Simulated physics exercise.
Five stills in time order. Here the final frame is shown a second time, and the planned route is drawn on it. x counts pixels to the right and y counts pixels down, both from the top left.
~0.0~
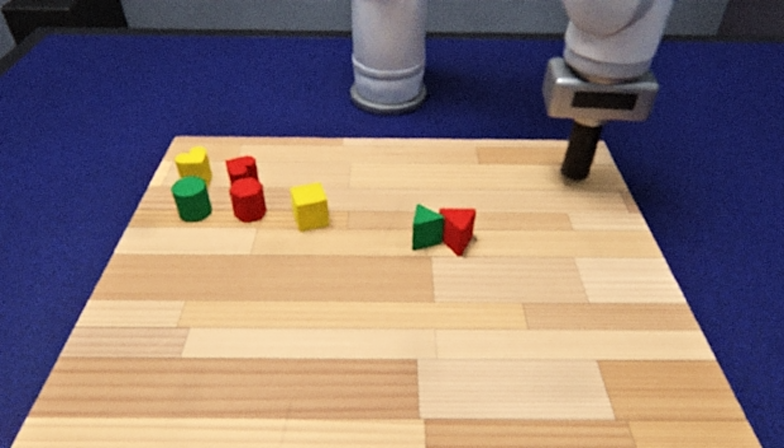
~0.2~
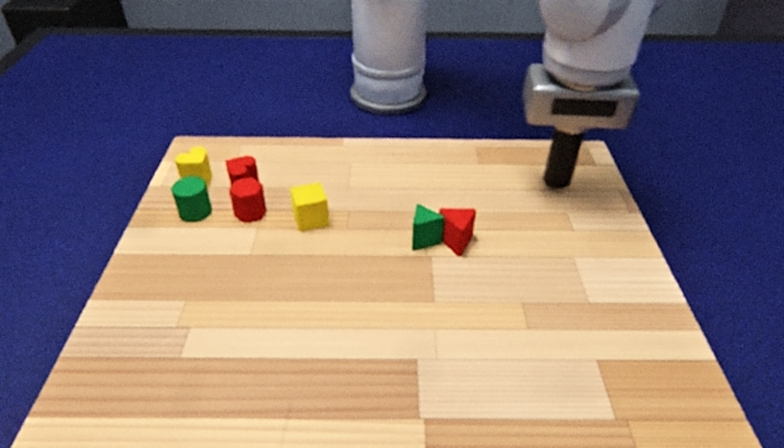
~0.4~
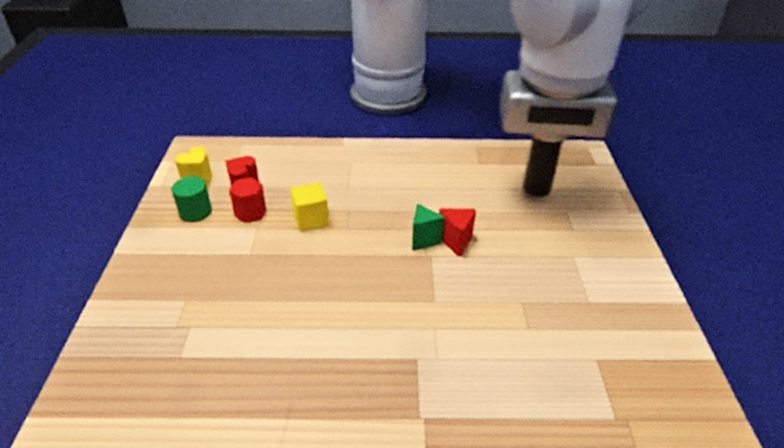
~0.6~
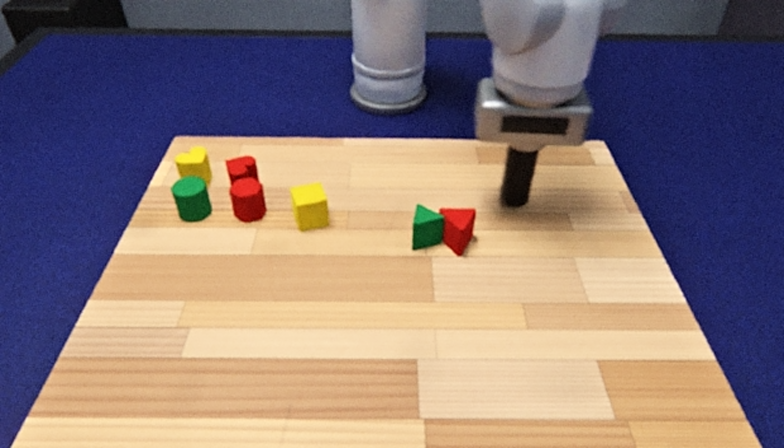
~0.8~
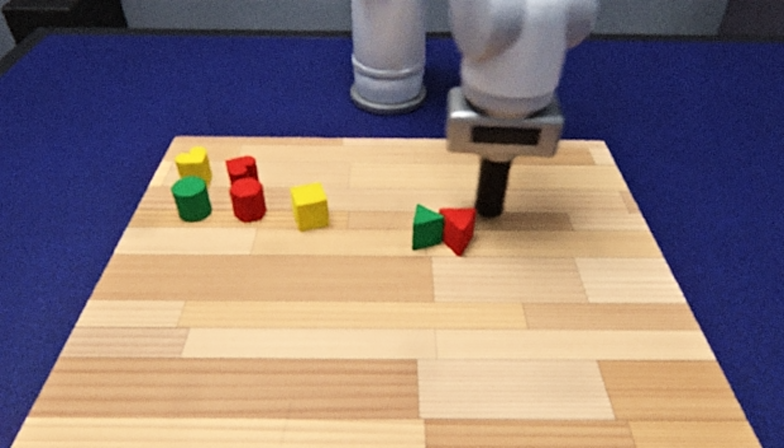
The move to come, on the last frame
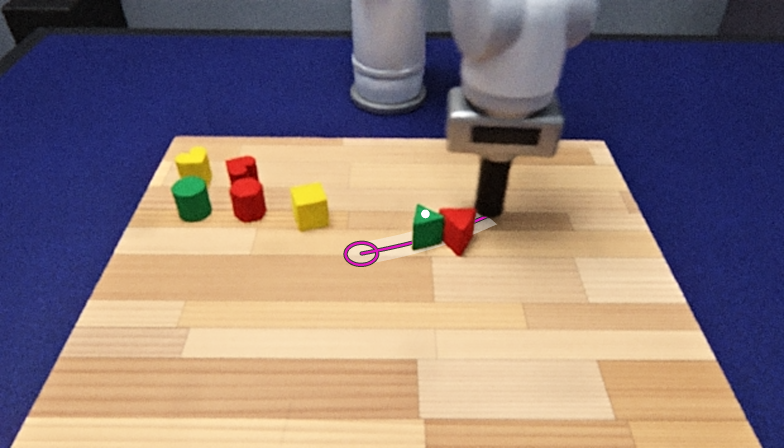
A robot arm with a dark, rod-like tip moves steadily left and slightly nearer over a light wooden board on a blue surface, seen from above by a still camera. A yellow heart, green cylinder and two red pieces sit at the board's upper left, with a yellow block beside them and green and red triangular blocks near the centre. The tip closes in on the red triangular block while every block stays still.
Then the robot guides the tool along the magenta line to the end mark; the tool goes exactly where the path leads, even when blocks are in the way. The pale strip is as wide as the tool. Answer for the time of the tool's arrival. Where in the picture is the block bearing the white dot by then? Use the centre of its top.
It should be at about (353, 246).
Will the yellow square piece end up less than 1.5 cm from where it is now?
Yes, I think so.
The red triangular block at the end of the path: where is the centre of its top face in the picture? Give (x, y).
Its top centre lands on (448, 228).
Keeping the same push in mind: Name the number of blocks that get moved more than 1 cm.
Answer: Two blocks.
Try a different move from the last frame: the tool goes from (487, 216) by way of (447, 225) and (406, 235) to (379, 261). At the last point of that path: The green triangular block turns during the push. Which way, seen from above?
Direction: Anticlockwise.
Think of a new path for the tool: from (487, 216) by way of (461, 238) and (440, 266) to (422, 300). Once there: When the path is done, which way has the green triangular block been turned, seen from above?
My answer: Clockwise.
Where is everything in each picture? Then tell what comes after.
In the first frame, tool tip (575, 173); block tops, yellow square piece (309, 193); green triangular block (425, 214); red triangular block (459, 215).
In the second frame, tool (557, 180); blocks unchanged.
In the third frame, tool (537, 189); blocks unchanged.
In the fourth frame, tool (514, 198); blocks unchanged.
In the fifth frame, tool (488, 209); yellow square piece (309, 193); green triangular block (425, 214); red triangular block (459, 215).
Path on the board, from (487, 216) by way of (430, 238) to (361, 254); the dot is on the green triangular block.
The first path, step by step. One third of the way, tool (451, 224); green triangular block (421, 216), turned 25° clockwise; red triangular block (453, 223).
Two thirds of the way, tool (407, 237); green triangular block (389, 231); red triangular block (448, 228), turned 20° anticlockwise.
At the end, tool (361, 246); yellow square piece in place; green triangular block (353, 246), turned 40° anticlockwise; red triangular block (448, 228), turned 20° anticlockwise.
